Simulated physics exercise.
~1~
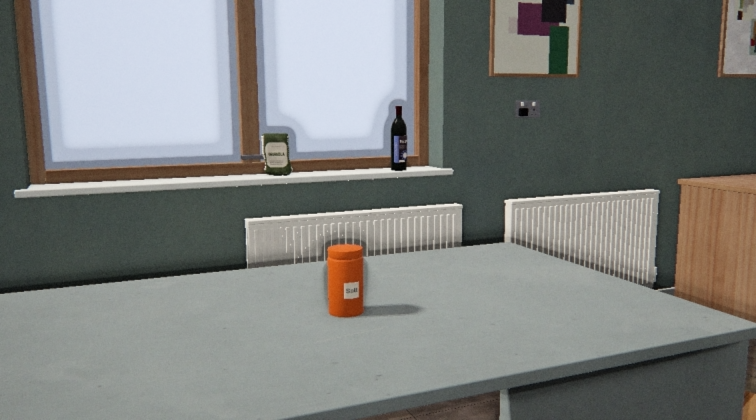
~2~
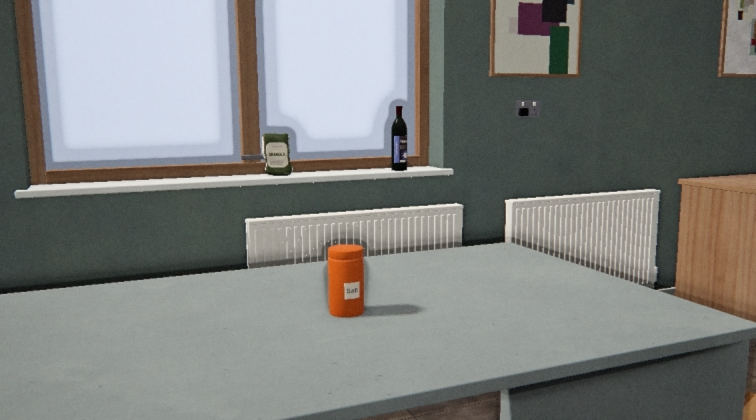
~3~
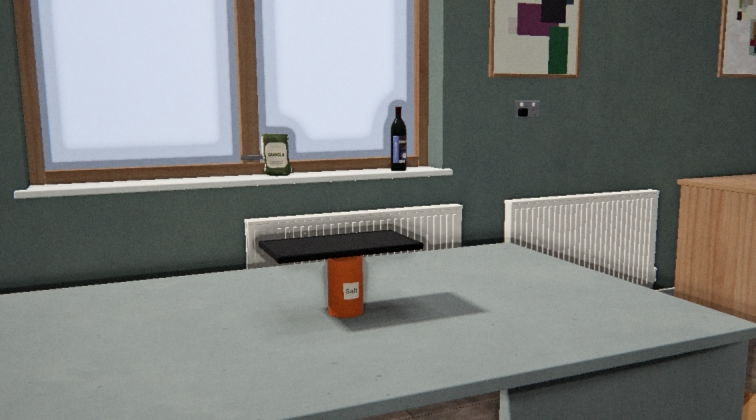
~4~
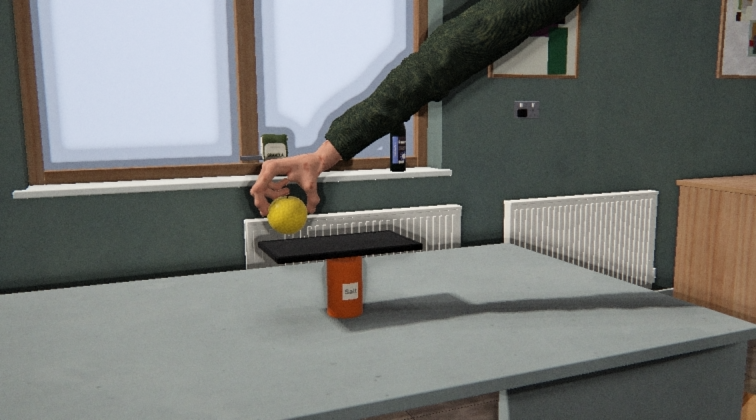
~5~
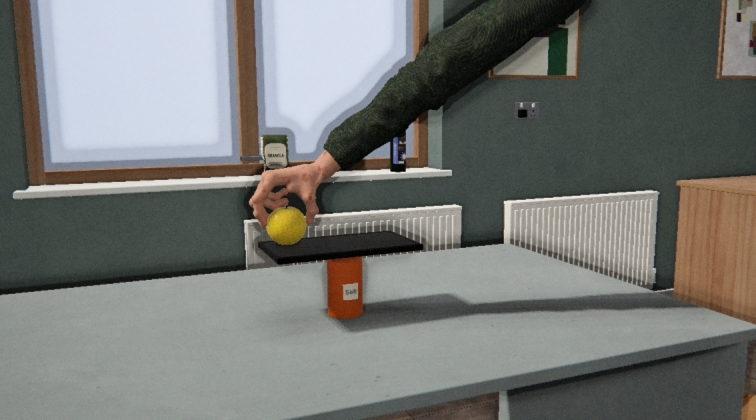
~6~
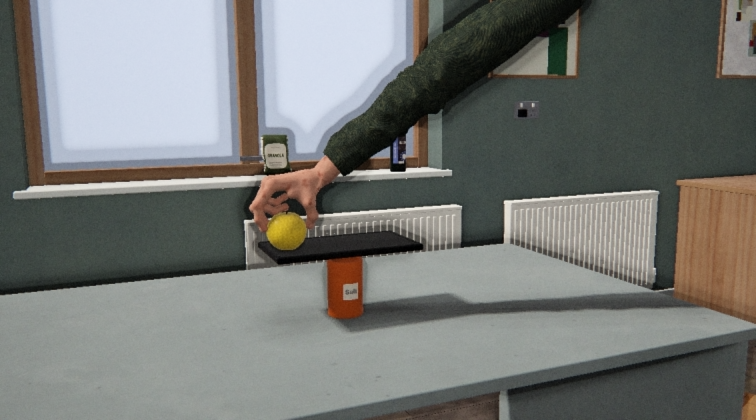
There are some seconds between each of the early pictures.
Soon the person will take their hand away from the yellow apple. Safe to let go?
I predict it will be unstable.
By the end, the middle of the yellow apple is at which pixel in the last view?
I'd say around (194, 325) in the last view.
Then, 0.40 s later than the last frame, yellow apple now fallen; black lid tilted by 52°.
Then, 0.50 s later than the last frame, black lid tilted by 60°.
Then, 0.70 s later than the last frame, black lid now fallen; orange jar moved a little.
Then, 0.90 s later than the last frame, orange jar moved a little.
When it is over, fallen, yellow apple and black lid; orange jar as before. End places, in pixels of the last picture, yellow apple near (194, 325). The stack gives way.
